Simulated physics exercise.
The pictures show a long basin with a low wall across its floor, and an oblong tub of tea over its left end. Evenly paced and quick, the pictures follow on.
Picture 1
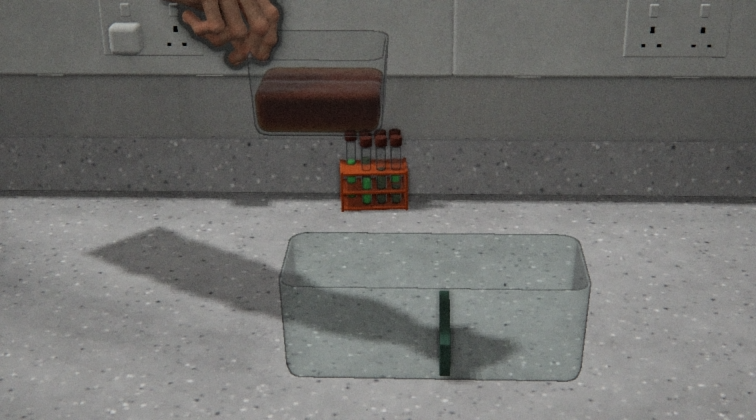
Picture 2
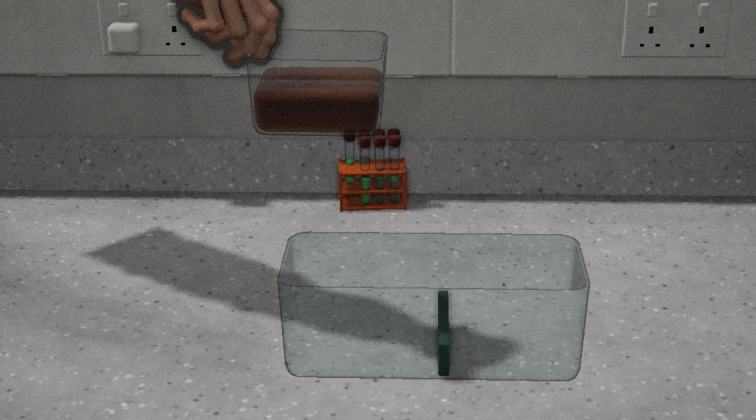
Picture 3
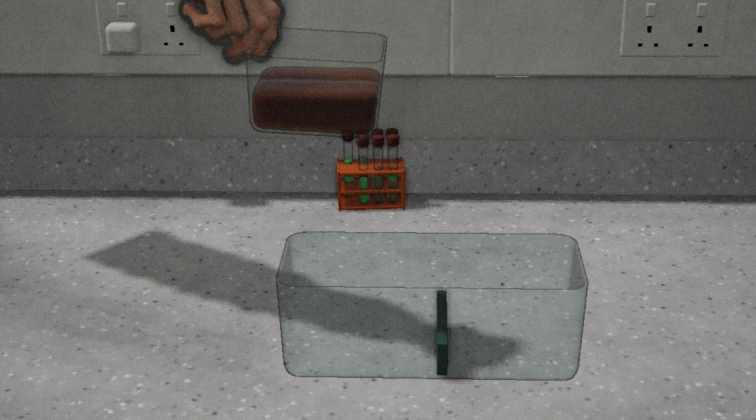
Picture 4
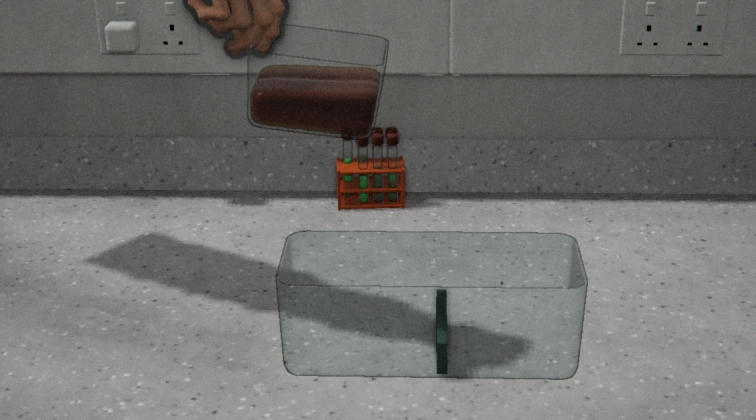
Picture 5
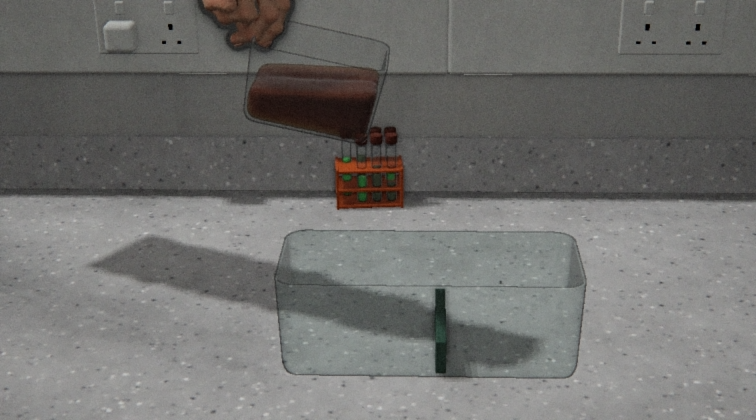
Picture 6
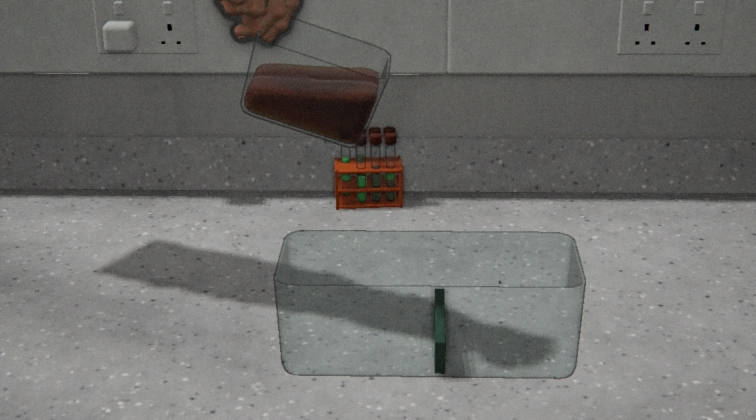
A hand gradually tilts a clear tub of brown tea rightward above a long, empty basin.
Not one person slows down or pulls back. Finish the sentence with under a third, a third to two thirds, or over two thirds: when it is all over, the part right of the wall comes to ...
When it is all over, the part right of the wall comes to a third to two thirds.
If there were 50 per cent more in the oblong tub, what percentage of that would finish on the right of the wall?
The share comes to some 60 parts in a hundred.
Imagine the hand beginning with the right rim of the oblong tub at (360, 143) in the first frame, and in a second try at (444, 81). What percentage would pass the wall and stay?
First try 5 %, second try 90 %.
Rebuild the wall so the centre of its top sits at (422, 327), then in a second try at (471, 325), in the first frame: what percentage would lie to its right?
That'd be about 80 percent for the first and about 15 percent for the other.
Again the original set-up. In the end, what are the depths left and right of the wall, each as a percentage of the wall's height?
Roughly 30 percent left, 40 percent right.
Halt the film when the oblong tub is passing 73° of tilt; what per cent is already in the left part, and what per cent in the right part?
Roughly 0 per cent on the left, roughly 0 per cent on the right.
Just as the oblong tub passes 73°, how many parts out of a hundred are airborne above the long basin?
Roughly 35 percent.
A moment on, the tilt is 73° and 62 per cent is still to pour, 1 is left of the wall and 0 right of it.
Next, the tilt is 95° and 21 per cent is still to pour, 12 is left of the wall and 49 right of it.
Then the tilt is 96° and 4 per cent is still to pour, 38 is left of the wall and 49 right of it.
Later the tilt is 96° and 0 per cent is still to pour, 47 is left of the wall and 49 right of it.
Finally, 48 per cent lies left of the wall, 50 right of it and 2 outside.
